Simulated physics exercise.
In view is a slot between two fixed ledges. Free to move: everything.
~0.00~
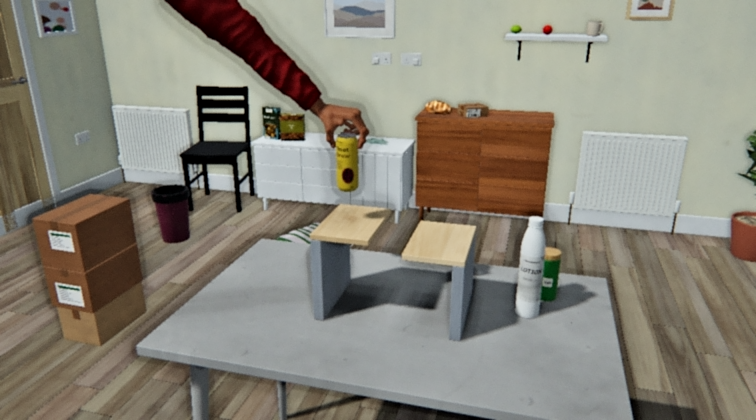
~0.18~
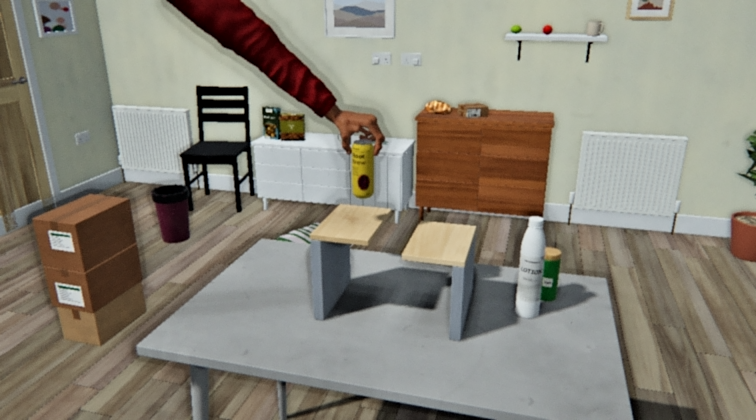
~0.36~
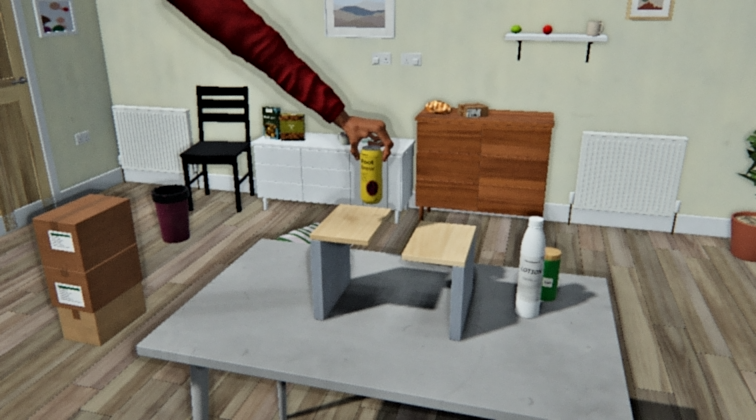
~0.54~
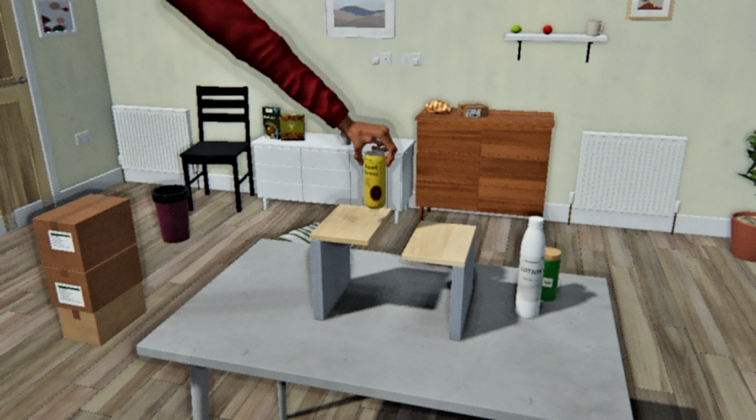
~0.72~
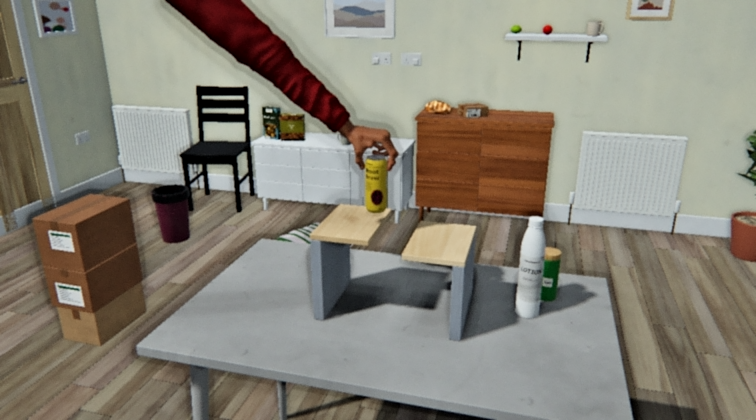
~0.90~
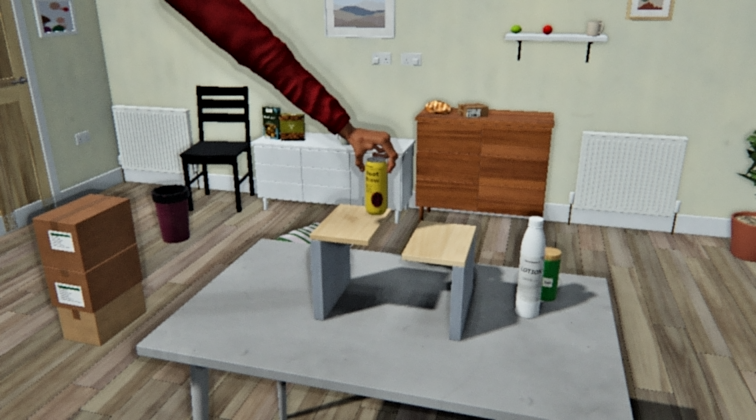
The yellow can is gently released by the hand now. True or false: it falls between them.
False.
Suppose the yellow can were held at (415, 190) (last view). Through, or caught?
Well, it simply gets stuck.
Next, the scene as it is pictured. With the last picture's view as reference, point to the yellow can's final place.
Pretty much around (376, 197), I'd say.
After 1.10 s, yellow can slid a little near (376, 197).
After 1.40 s, yellow can resting near (376, 197).
At rest (1.9 s), all 3 in place. Seen from the same camera at the end, yellow can near (376, 197). The can is caught.
